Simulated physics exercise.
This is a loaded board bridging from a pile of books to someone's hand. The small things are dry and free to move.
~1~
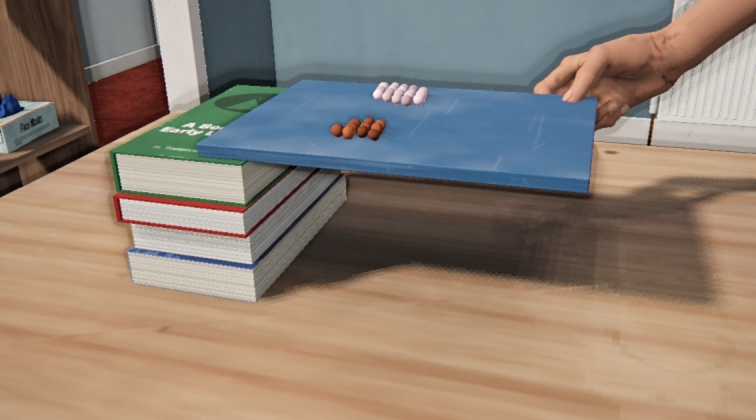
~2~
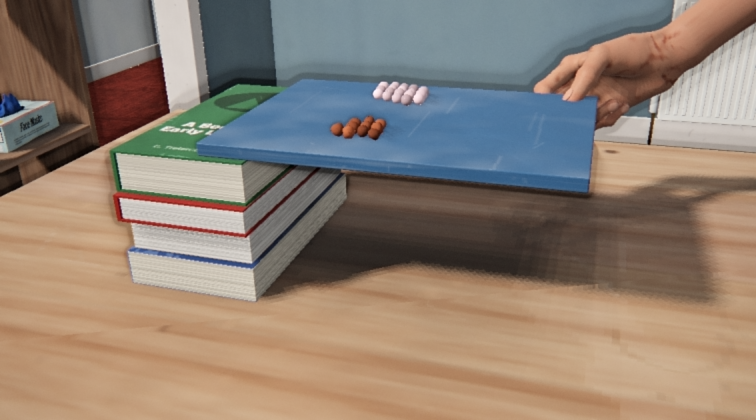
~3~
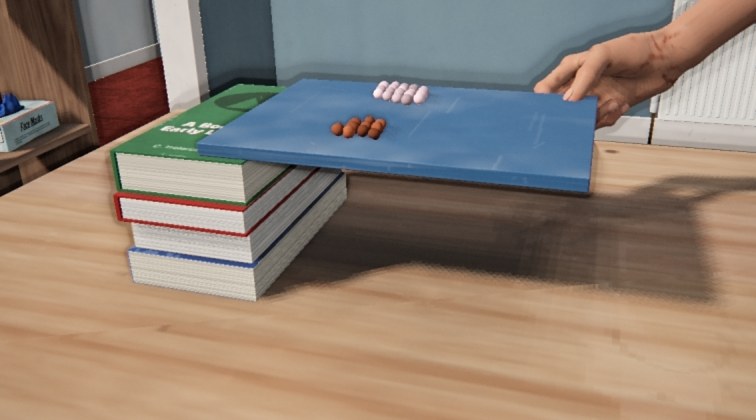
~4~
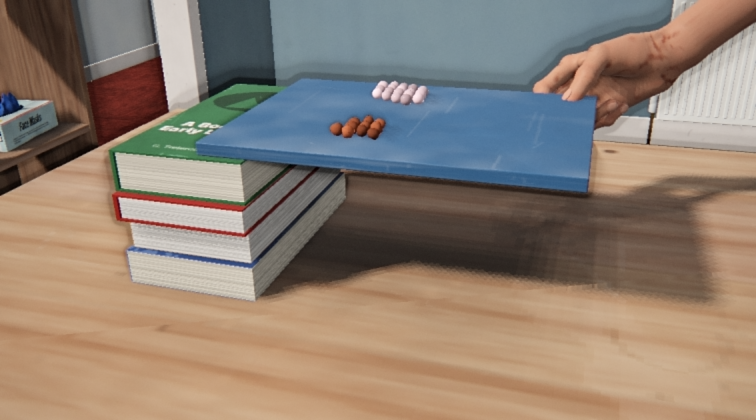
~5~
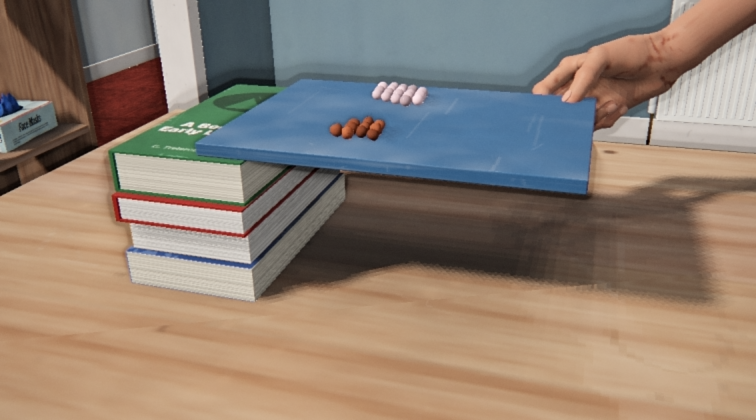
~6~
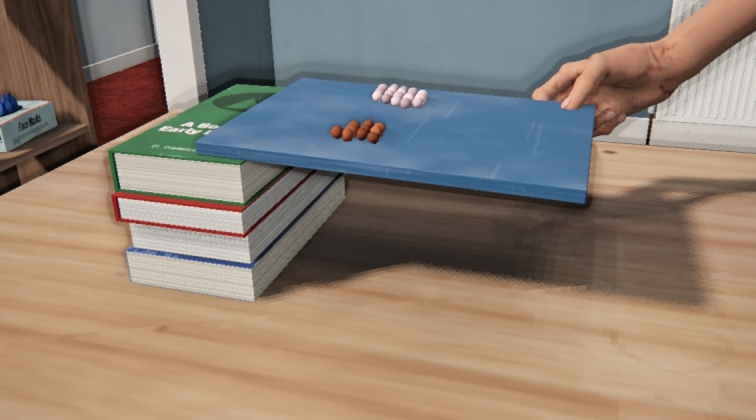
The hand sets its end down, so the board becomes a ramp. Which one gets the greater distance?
It is the far batch.
Then, 0.29 s after the last picture, board sloping at 11°; near batch all still on the board; far batch all still on the board.
Then, 0.65 s after the last picture, board sloping at 23°; near batch all still on the board; far batch about two thirds still on the board.
Then, 1.04 s after the last picture, board resting at 29°; near batch mostly at the foot of the board; far batch mostly up to a board's length out.
By the end, board resting at 29°; near batch mostly less than half a board's length out; far batch mostly more than two board lengths out, about two thirds gone off the table; the far batch has gone farther.
